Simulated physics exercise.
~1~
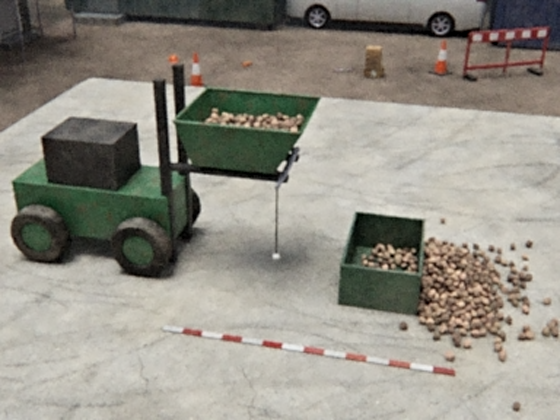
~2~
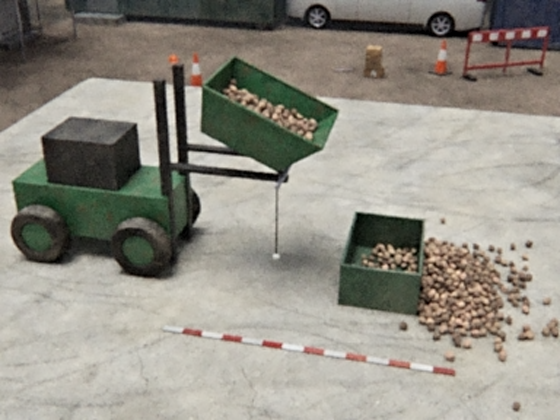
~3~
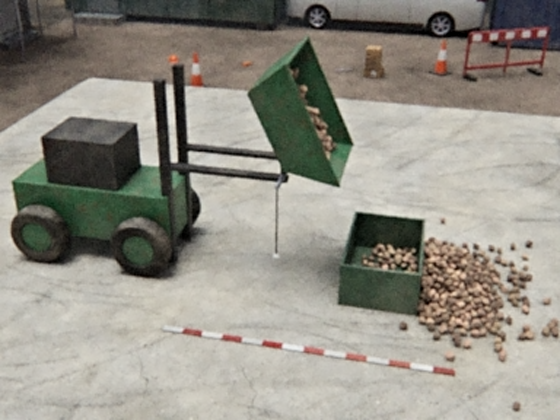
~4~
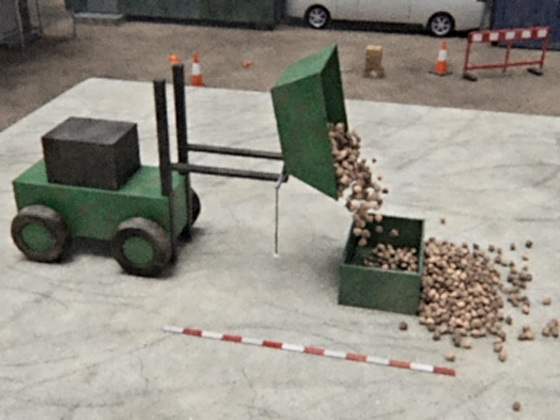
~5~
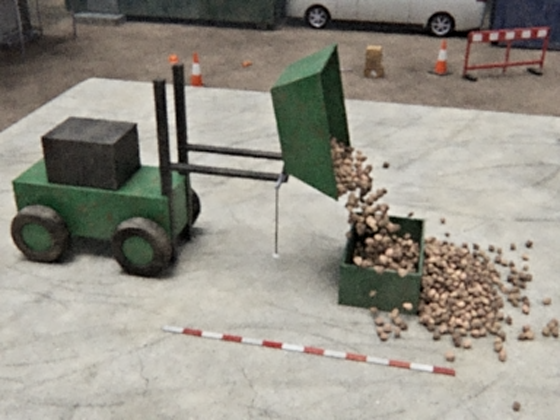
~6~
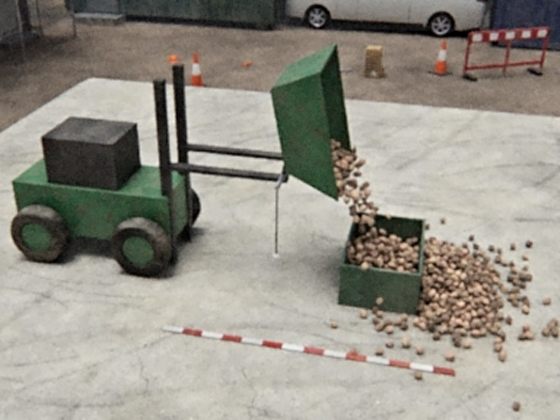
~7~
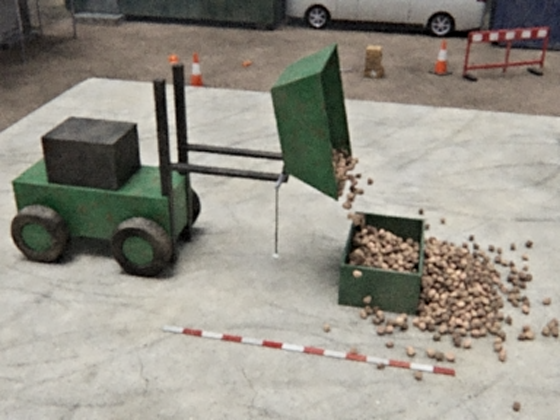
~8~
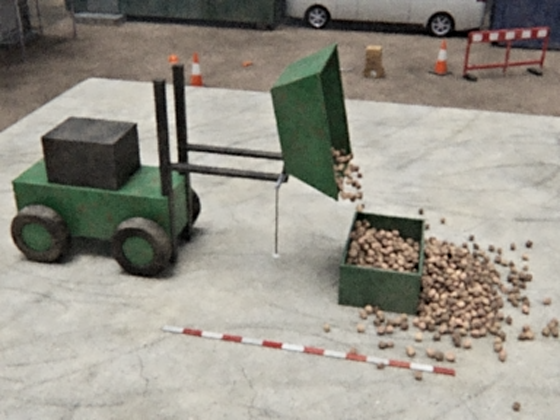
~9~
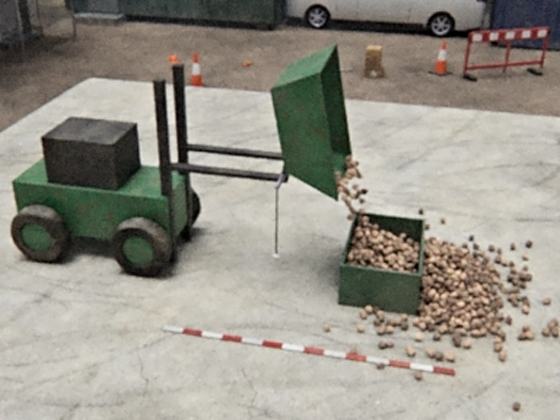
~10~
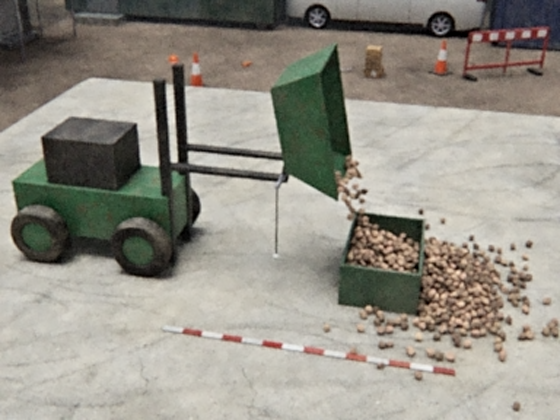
A green forklift tips its raised skip rightward, pouring brown stones until they fill the bin below.
